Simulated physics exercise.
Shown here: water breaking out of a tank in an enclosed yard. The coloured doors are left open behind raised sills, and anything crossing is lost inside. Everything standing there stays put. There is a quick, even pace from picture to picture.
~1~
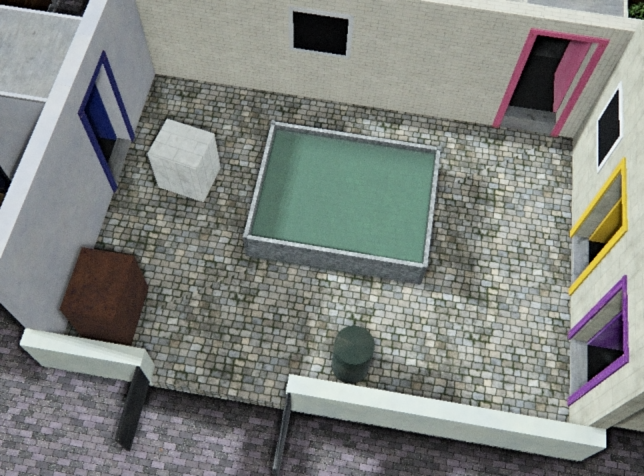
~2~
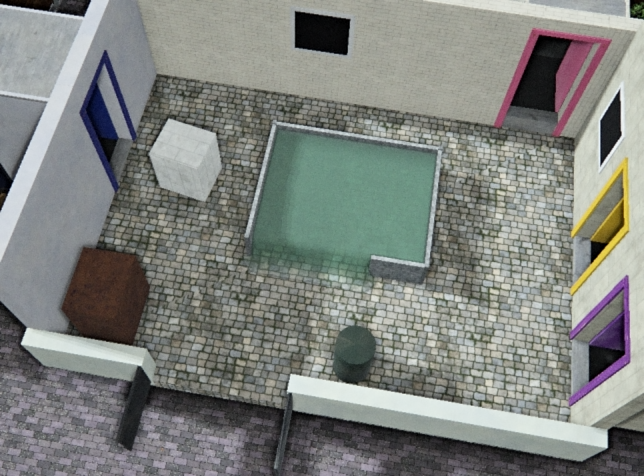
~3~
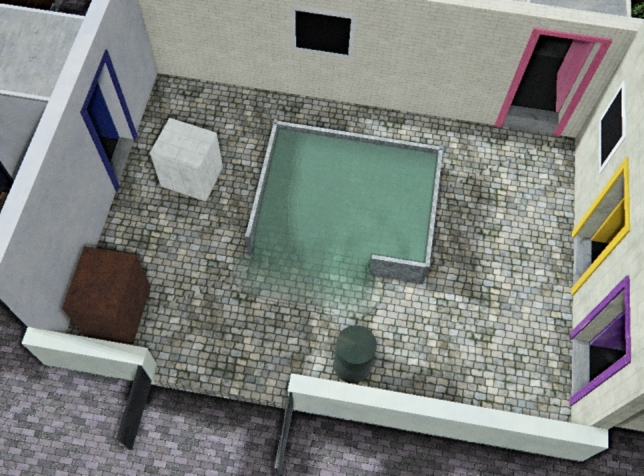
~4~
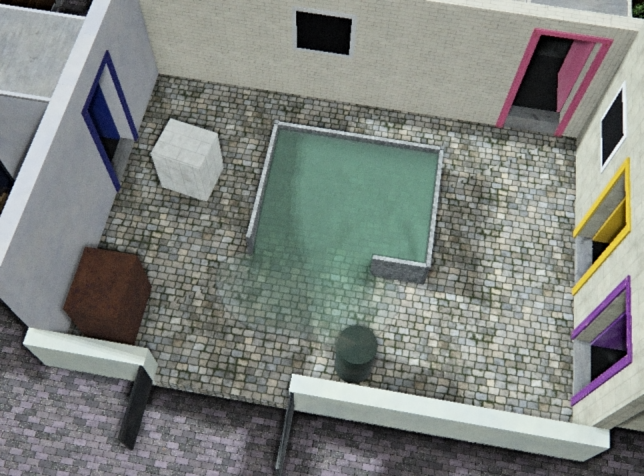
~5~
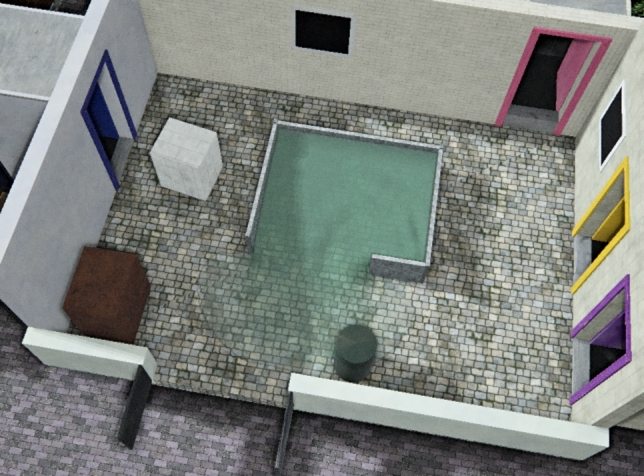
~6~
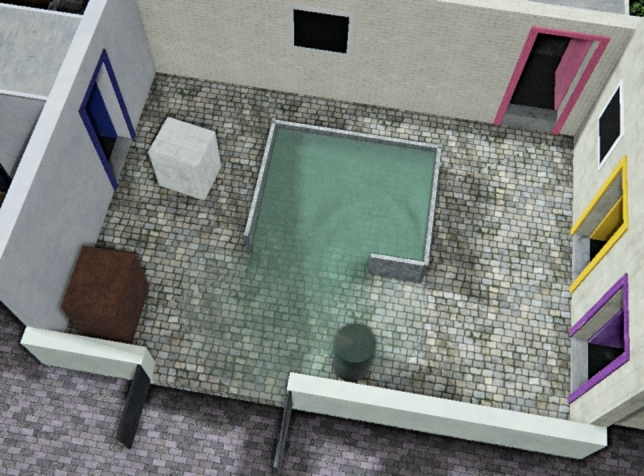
Water breaking out of a tank's near wall in an enclosed yard, spreading across the cobbles towards the low front wall.
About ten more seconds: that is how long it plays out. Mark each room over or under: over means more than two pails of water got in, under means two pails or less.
Pink door: Under, purple door: Over, blue door: Under, yellow door: Under.
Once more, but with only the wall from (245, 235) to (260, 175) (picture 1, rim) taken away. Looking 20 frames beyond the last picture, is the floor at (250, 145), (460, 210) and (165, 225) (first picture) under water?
Sequence: Wetted / spared / wetted.
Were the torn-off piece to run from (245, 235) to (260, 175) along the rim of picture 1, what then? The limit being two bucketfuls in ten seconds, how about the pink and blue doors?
Here the pink keeps within bounds, and the blue gets too much.
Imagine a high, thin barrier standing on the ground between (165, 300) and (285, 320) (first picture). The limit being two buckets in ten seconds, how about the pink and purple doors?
First the pink door comes in under, then the purple door comes in over.
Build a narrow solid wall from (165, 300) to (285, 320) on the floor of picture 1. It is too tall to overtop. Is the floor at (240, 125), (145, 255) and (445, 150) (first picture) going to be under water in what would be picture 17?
In order: Untouched, soaked, untouched.
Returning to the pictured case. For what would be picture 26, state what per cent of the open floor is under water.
Roughly 40 per cent.
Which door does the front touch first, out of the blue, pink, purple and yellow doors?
It's the one in purple.
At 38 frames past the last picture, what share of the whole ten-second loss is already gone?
Close to 80 per cent.
A moment on, water covers 25 % of the floor; the pink door not reached, the purple door not reached, the blue door not reached, the yellow door not reached.
Next, water covers 30 % of the floor; the pink door not reached, the purple door not reached, the blue door not reached, the yellow door not reached.
Then, water covers 40 % of the floor; the pink door not reached, the purple door under two buckets in, the blue door not reached, the yellow door not reached.
Later, water covers 65 % of the floor; the pink door wet at the sill, nothing in, the purple door over two buckets in, the blue door wet at the sill, nothing in, the yellow door wet at the sill, nothing in.
In the end, water covers 90 % of the floor; the pink door wet at the sill, nothing in, the purple door over two buckets in, the blue door wet at the sill, nothing in, the yellow door wet at the sill, nothing in.
